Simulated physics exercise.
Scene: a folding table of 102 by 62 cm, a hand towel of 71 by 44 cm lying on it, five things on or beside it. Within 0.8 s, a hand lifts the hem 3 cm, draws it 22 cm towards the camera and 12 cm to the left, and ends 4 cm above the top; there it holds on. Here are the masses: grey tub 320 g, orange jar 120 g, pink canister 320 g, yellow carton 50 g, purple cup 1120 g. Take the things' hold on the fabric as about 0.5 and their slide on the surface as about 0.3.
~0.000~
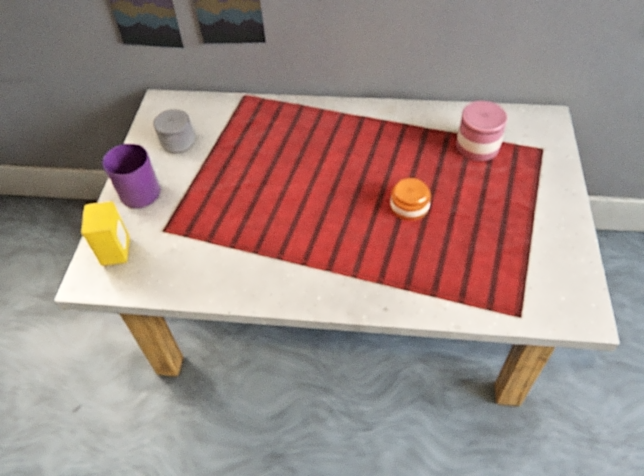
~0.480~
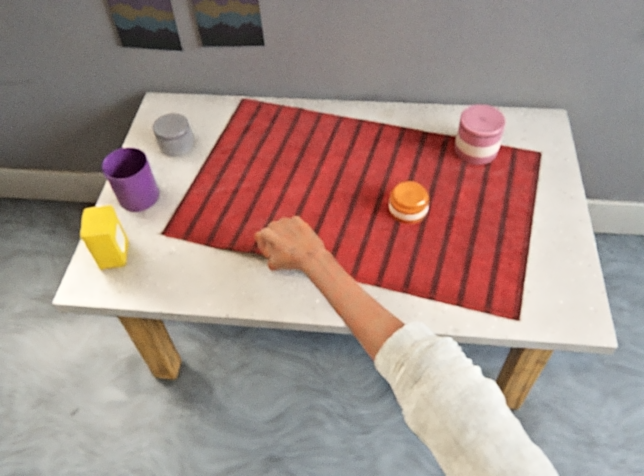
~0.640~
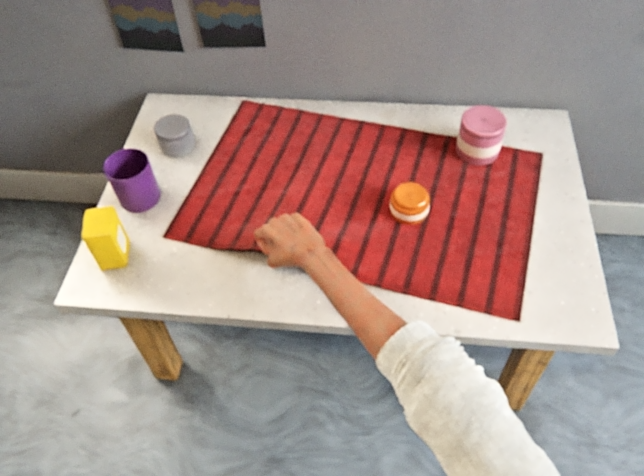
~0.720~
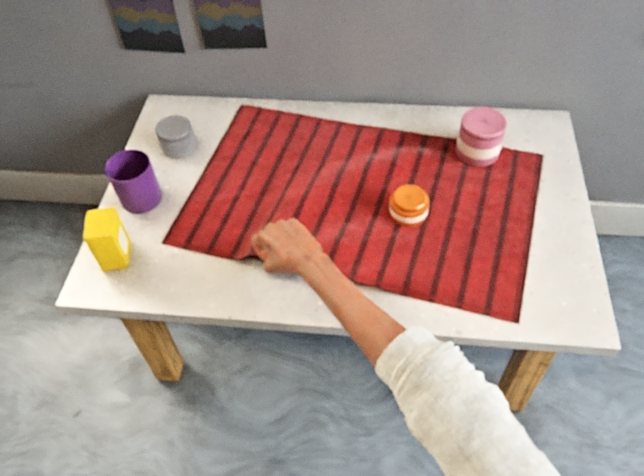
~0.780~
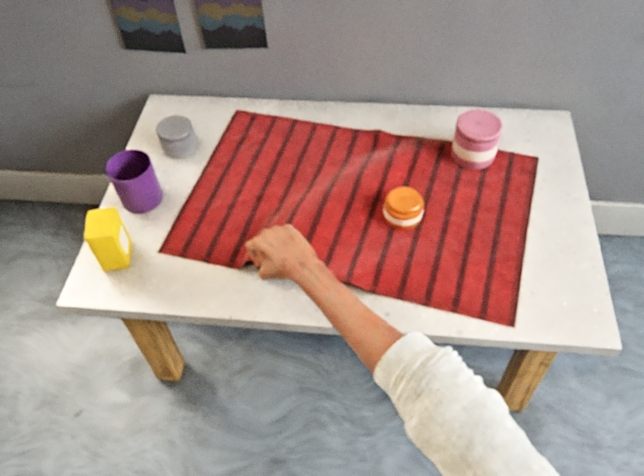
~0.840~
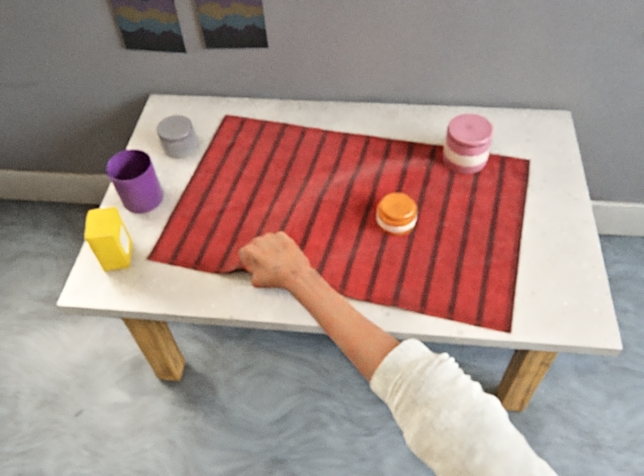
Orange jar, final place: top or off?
Still on.
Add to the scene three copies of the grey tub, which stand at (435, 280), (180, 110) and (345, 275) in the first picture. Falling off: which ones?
First leaves the top, second keeps its place, third leaves the top.
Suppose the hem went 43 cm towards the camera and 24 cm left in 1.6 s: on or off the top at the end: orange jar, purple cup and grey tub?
Then orange jar is lost over the edge, purple cup holds on and grey tub holds on.
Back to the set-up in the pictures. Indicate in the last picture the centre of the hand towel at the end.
Roughly at (278, 261) in the last picture.
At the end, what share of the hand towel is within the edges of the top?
Around 80 percent.
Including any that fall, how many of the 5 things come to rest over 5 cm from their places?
2 in all.
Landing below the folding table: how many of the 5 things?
Tally: 0.
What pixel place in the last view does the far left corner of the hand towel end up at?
Around pixel (191, 162).
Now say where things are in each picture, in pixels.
Orange jar (411, 190); hand towel corners (163, 231) (244, 95) (543, 149) (521, 318), in the first picture.
Hand towel corners (161, 235) (243, 99); grip (269, 256), in the second picture.
Hand towel corners (163, 237) (244, 100); grip (269, 253), in the third picture.
Orange jar (410, 196); hand towel corners (162, 243) (242, 105); grip (266, 258), in the fourth picture.
Orange jar (404, 199); pink canister (480, 123); hand towel corners (158, 252) (237, 110); grip (261, 264), in the fifth picture.
Orange jar (397, 205); hand towel corners (147, 260) (226, 115) (530, 160) (511, 334); grip (254, 272), in the sixth picture.
By 1.0 s, 100 % of the hand towel is still over the top; orange jar 11 cm off its start, pink canister 11 cm off its start.
By 1.1 s, 90 % of the hand towel is still over the top; orange jar 18 cm off its start, pink canister 18 cm off its start, yellow carton 1 cm off its start.
By 1.3 s, 80 % of the hand towel is still over the top; orange jar 22 cm off its start at (335, 260), pink canister 23 cm off its start at (404, 170), yellow carton 2 cm off its start at (90, 223).
By 1.4 s, 80 % of the hand towel is still over the top; orange jar 24 cm off its start, pink canister 24 cm off its start, yellow carton 2 cm off its start.
By 3.0 s, 80 % of the hand towel is still over the top; orange jar 24 cm off its start at (329, 265), pink canister 24 cm off its start at (399, 174), yellow carton 2 cm off its start at (90, 223).
